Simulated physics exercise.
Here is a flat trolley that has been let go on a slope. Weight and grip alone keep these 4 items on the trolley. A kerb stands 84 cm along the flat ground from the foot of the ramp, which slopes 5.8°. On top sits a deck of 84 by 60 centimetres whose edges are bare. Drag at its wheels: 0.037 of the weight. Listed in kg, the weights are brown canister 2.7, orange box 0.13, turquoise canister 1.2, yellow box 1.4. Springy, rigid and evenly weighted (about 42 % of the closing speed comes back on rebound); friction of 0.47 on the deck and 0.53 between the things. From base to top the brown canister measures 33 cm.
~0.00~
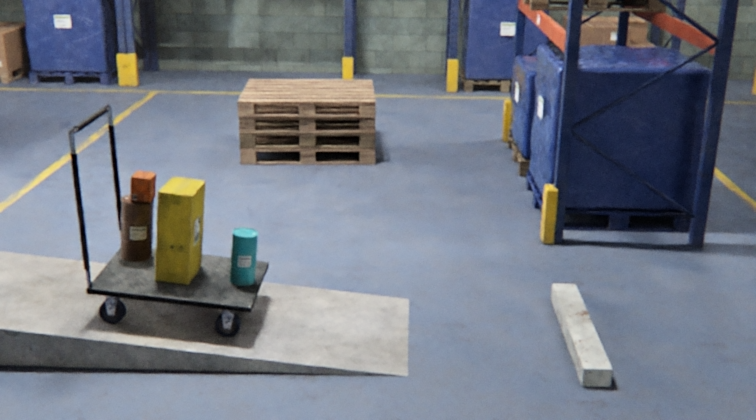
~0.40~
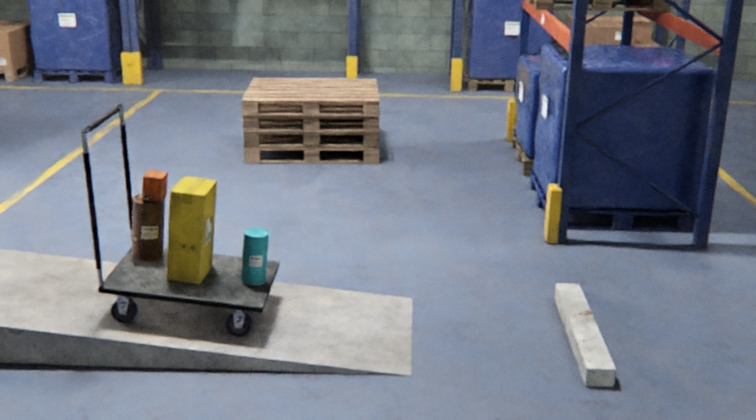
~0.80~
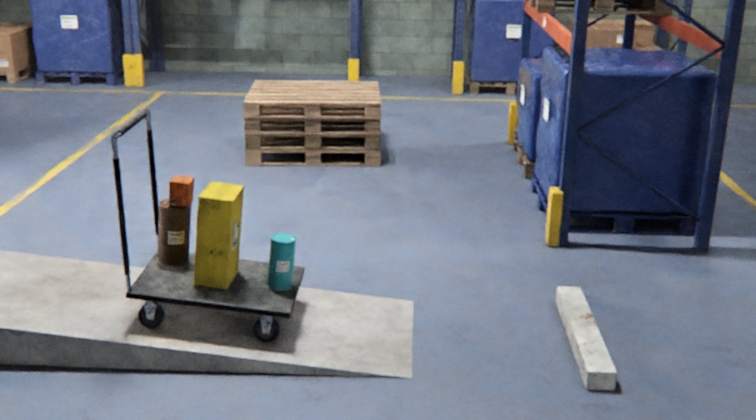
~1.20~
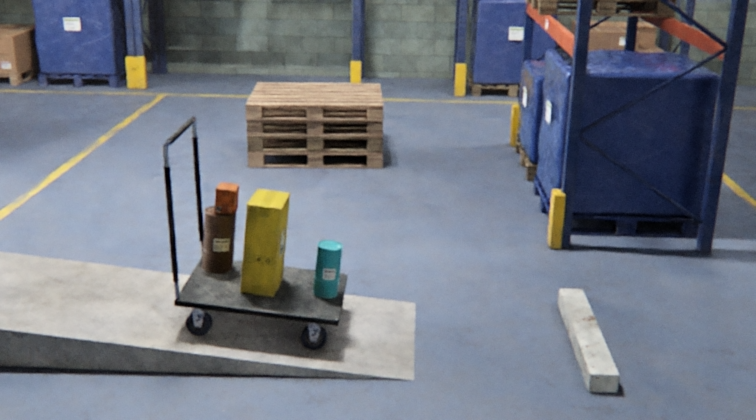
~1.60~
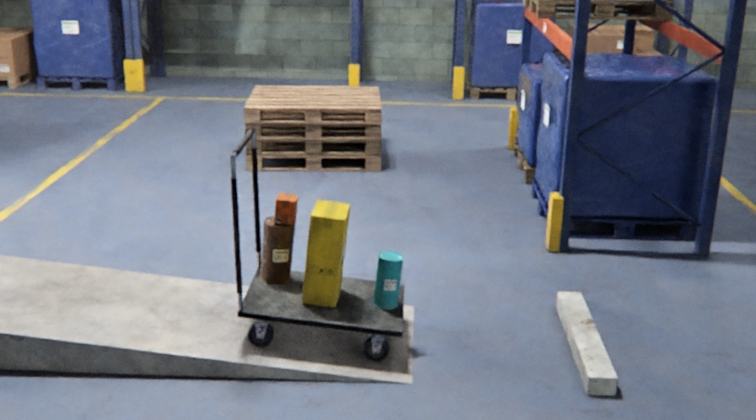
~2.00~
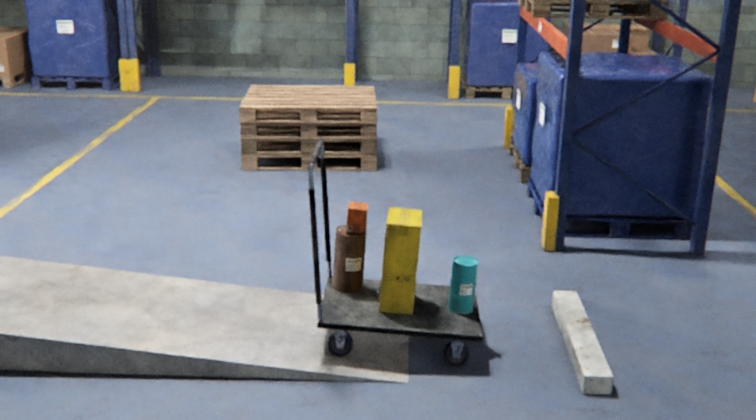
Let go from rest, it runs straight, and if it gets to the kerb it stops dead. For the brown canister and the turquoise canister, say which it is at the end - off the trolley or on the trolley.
The brown canister is still carried; the turquoise canister drops out of the cart.
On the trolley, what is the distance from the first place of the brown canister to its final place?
The shift is close to 10 cm.
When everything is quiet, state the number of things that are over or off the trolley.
Count: 2.
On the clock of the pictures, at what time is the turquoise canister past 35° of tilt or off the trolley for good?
It happens near 2.6 s.
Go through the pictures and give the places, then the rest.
In the first picture, 169 cm to the kerb; brown canister (137, 228); turquoise canister (244, 257).
In the second picture, 165 cm to the kerb; orange box (155, 186); yellow box (192, 230).
In the third picture, 152 cm to the kerb; orange box (182, 191); yellow box (219, 235).
In the fourth picture, 128 cm to the kerb; orange box (227, 199); yellow box (266, 242).
In the fifth picture, 95 cm to the kerb; orange box (286, 209); yellow box (326, 253).
In the sixth picture, 52 cm to the kerb; brown canister (349, 259); turquoise canister (463, 285).
After 2.50 s, trolley at the kerb; turquoise canister slid 2 cm near (568, 287); brown canister slid 2 cm near (450, 268); yellow box slid 2 cm.
After 2.70 s, trolley at the kerb; turquoise canister now off the trolley; brown canister slid 11 cm near (465, 268); yellow box tipped 17° from how it sat.
After 3.00 s, trolley at the kerb; brown canister slid 10 cm near (464, 268); yellow box tipped 48° from how it sat; orange box slid 11 cm.
After 3.20 s, trolley at the kerb; brown canister slid 10 cm near (464, 268); yellow box on its side; orange box slid 11 cm.
At rest (3.8 s), off the trolley, turquoise canister and yellow box; not toppled but over 10 cm from the start, orange box; brown canister in place, give or take 10 cm. Seen from the same camera at the end, brown canister near (464, 268), turquoise canister near (620, 328).
